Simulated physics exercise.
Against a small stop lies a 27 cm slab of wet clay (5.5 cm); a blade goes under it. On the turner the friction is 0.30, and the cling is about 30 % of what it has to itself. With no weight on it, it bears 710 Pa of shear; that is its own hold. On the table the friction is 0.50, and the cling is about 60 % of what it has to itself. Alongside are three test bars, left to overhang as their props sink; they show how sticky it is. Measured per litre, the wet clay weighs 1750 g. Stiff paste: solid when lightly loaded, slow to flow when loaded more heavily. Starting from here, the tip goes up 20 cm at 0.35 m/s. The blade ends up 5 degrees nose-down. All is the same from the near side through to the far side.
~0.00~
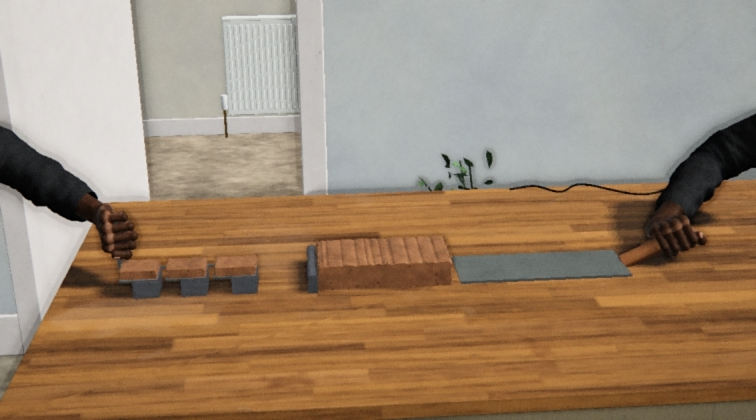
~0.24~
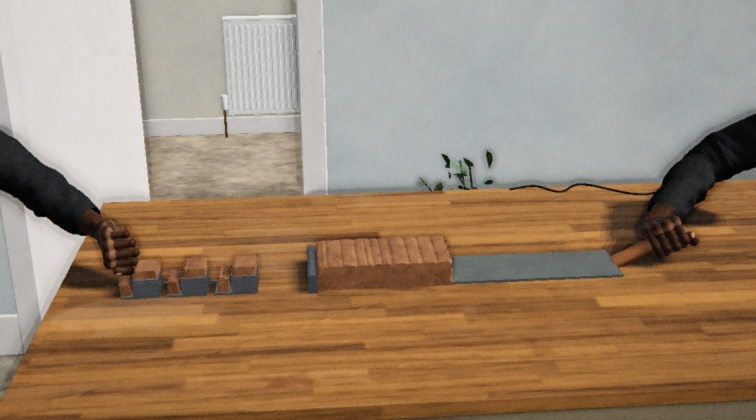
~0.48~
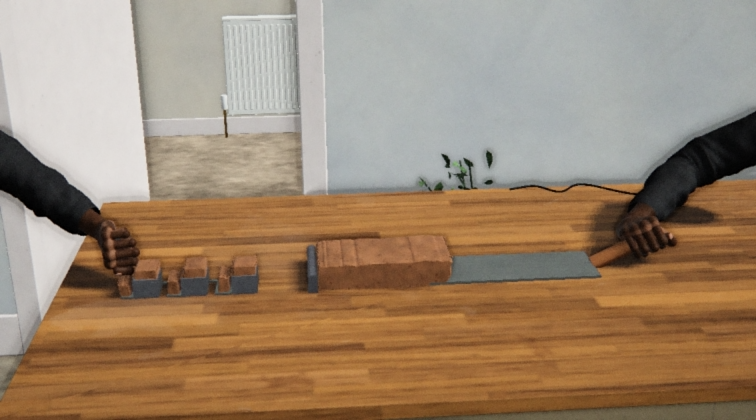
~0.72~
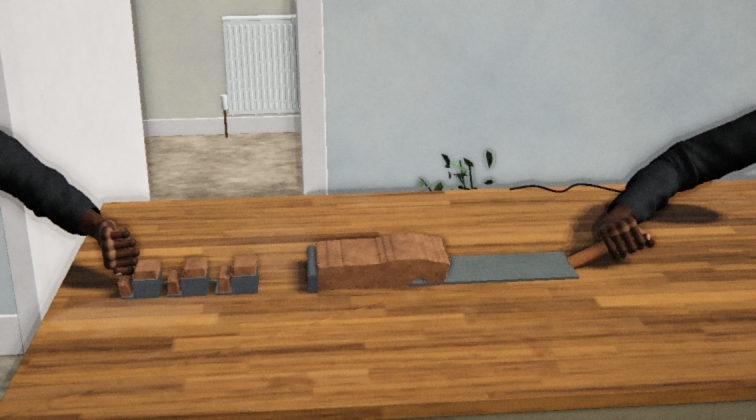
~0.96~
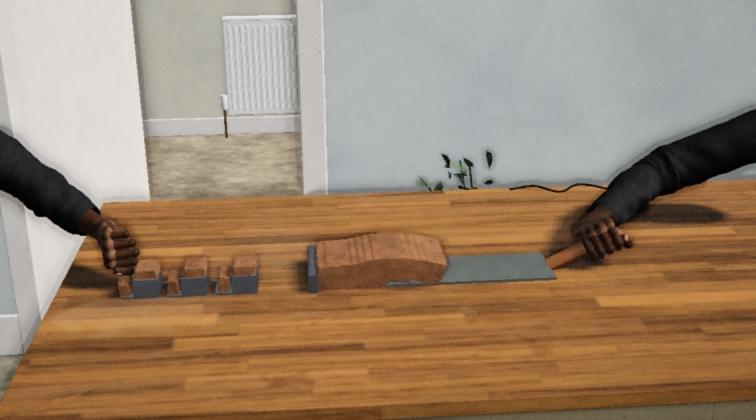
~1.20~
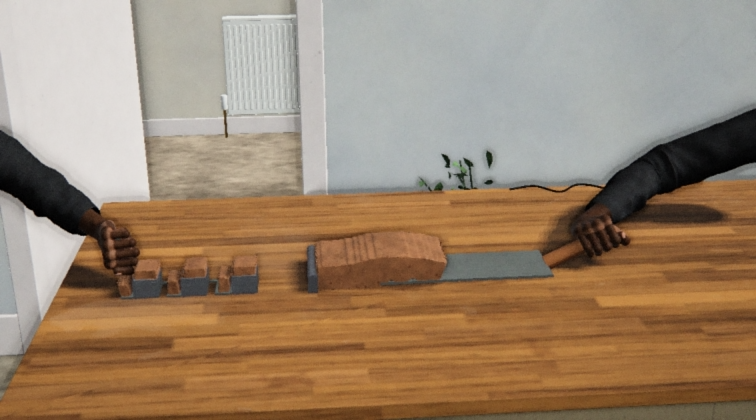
On a wooden table in a room with a radiator, three small bars rest at left beside a ridged, reddish-brown clay slab, and their ends sag as the props sink. A right hand pushes a flat grey blade leftward under the slab, whose top smooths and humps, then the blade stays still.
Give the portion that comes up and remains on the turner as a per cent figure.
It is close to 43 percent.
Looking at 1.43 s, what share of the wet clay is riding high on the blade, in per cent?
Near 8 % then.
After 1.43 s, the tip is 8.2 cm up.
After 1.70 s, the tip is 18 cm up.
After 1.97 s, the tip is 20 cm up and 43 % is riding high on the blade.
After 2.23 s, the tip is 20 cm up and 43 % is riding high on the blade.
After 2.33 s, at the end, the tip is 20 cm up and 43 % is riding high on the blade.
